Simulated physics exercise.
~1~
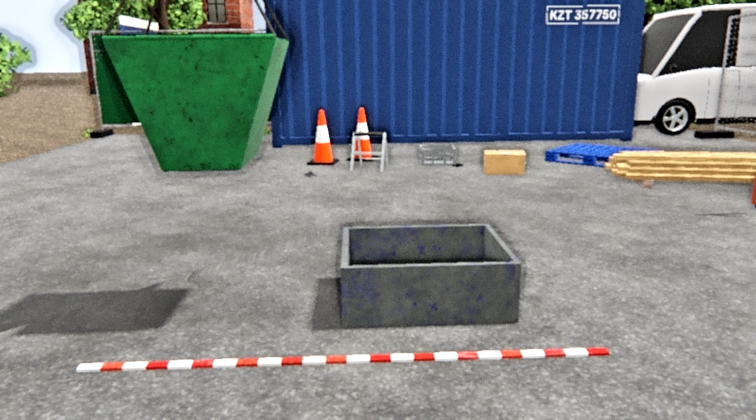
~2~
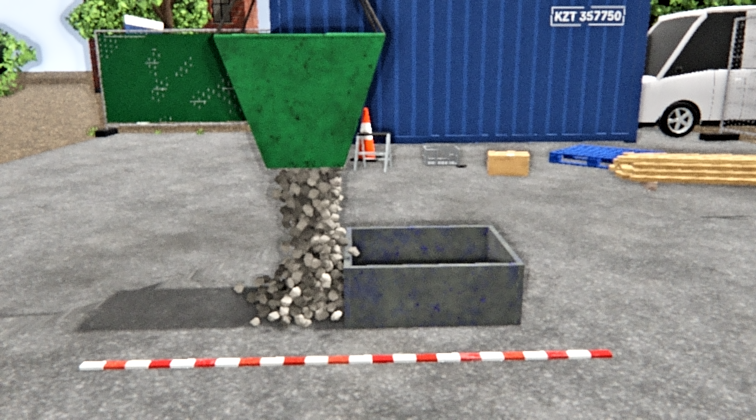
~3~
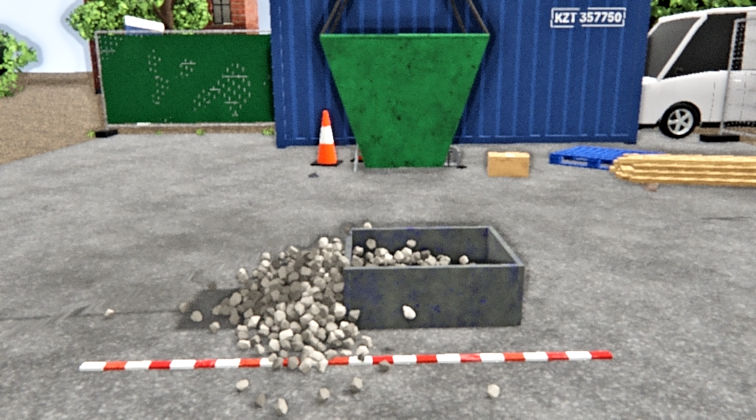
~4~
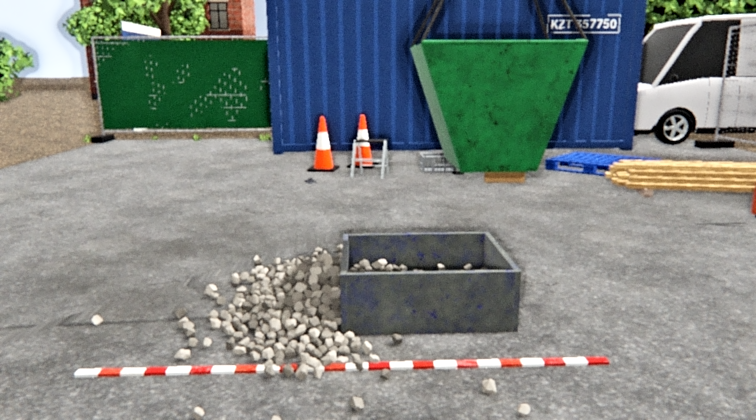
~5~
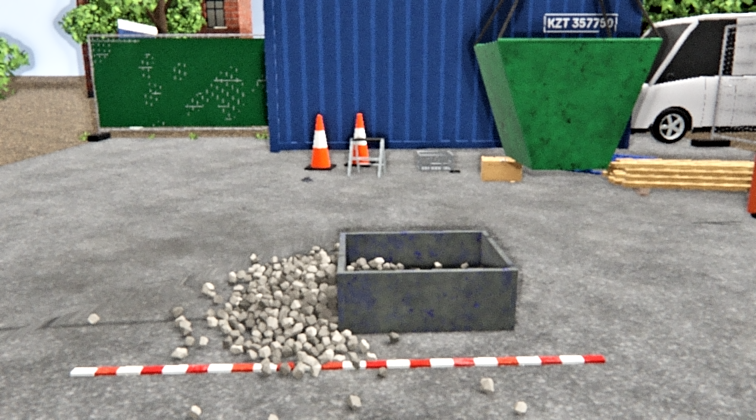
A big green skip hangs at the upper left of a grey paved yard, seen from the front by a slightly swaying camera, with a blue container, orange cones and a white van behind. Below, an open dark grey bin stands behind a red and white striped staff. The skip moves right and grey-brown stones pour from its bottom, landing mostly beside the bin's left wall. Some tumble into the bin and a few scatter past the staff. The emptied skip carries on rightwards, leaving a loose heap left of the bin and a smaller share inside.
